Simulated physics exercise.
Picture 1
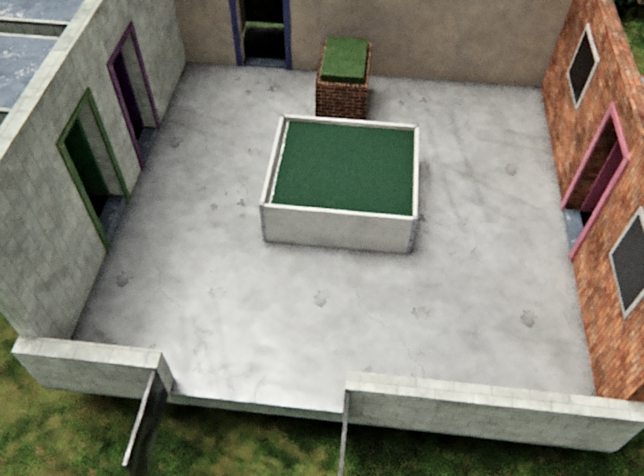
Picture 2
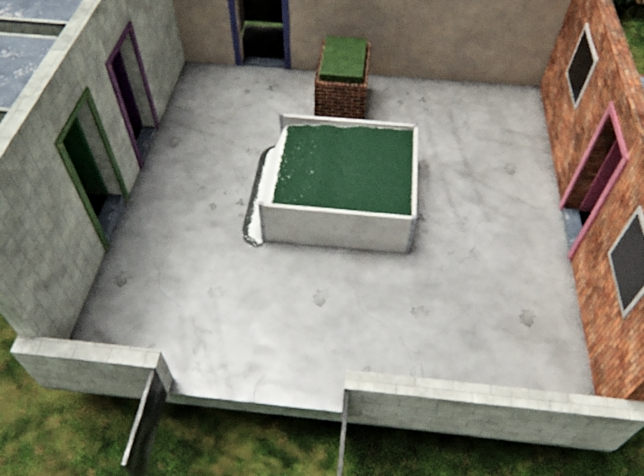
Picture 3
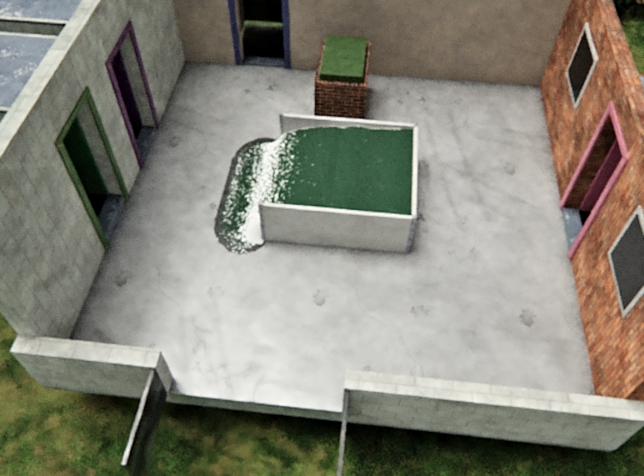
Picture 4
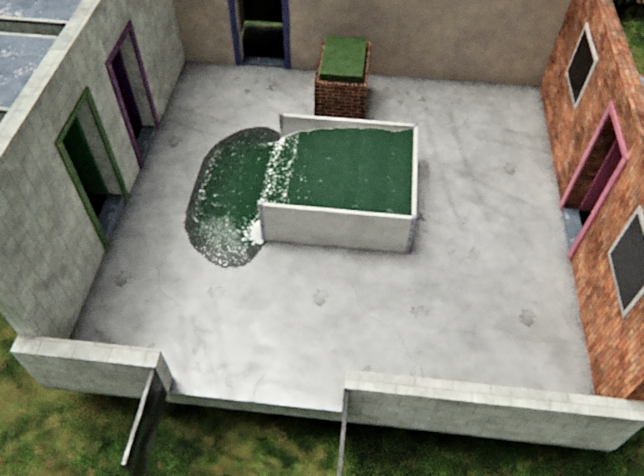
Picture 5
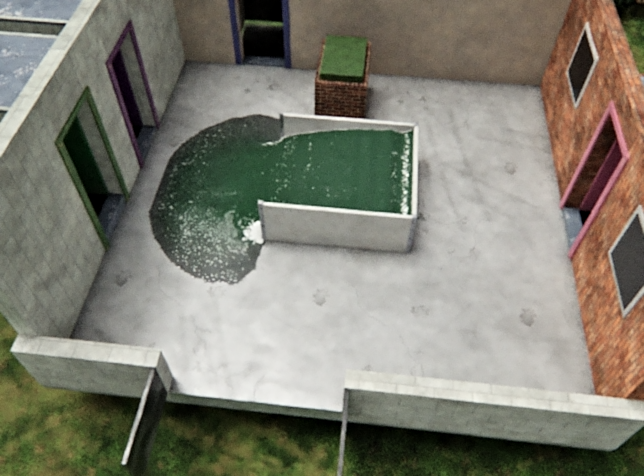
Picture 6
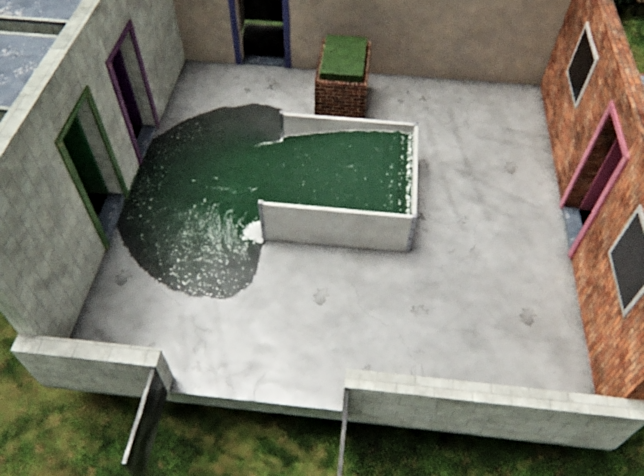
A walled tank opens on its left side and green water spreads across the yard.
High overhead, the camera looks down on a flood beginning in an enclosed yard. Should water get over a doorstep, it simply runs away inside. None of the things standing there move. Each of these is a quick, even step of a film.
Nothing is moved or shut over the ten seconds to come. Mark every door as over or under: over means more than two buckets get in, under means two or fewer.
Pink door - under; purple door - over; green door - over; blue door - over.
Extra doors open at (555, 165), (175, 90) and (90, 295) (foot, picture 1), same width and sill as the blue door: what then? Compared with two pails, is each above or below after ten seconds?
Door by door: Ends up below, ends up above, ends up above.
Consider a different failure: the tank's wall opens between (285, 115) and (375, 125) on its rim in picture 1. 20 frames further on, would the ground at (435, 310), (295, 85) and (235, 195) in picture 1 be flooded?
In turn: Clear, flooded, free of water.
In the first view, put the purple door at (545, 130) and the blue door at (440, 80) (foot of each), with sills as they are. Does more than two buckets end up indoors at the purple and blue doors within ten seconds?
Well, the purple door misses the threshold, but the blue door misses the threshold.
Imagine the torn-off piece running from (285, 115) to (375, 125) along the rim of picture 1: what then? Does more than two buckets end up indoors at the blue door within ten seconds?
As far as I can tell, the blue door surpasses the limit.
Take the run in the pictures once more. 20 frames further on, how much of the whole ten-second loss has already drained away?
Share gone: About 60 %.
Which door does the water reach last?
That is the door marked pink.
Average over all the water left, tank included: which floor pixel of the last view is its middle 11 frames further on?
Roughly (231, 196) in the last picture.
A moment on, water covers 25 % of the floor; the pink door not reached, the purple door far over two buckets in, the green door over two buckets in, the blue door not reached.
Next, water covers 30 % of the floor; the pink door not reached, the purple door far over two buckets in, the green door far over two buckets in, the blue door not reached.
Then, water covers 45 % of the floor; the pink door not reached, the purple door far over two buckets in, the green door far over two buckets in, the blue door under two buckets in.
Later, water covers 80 % of the floor; the pink door not reached, the purple door far over two buckets in, the green door far over two buckets in, the blue door over two buckets in.
In the end, water covers 95 % of the floor; the pink door wet at the sill, nothing in, the purple door far over two buckets in, the green door far over two buckets in, the blue door over two buckets in.
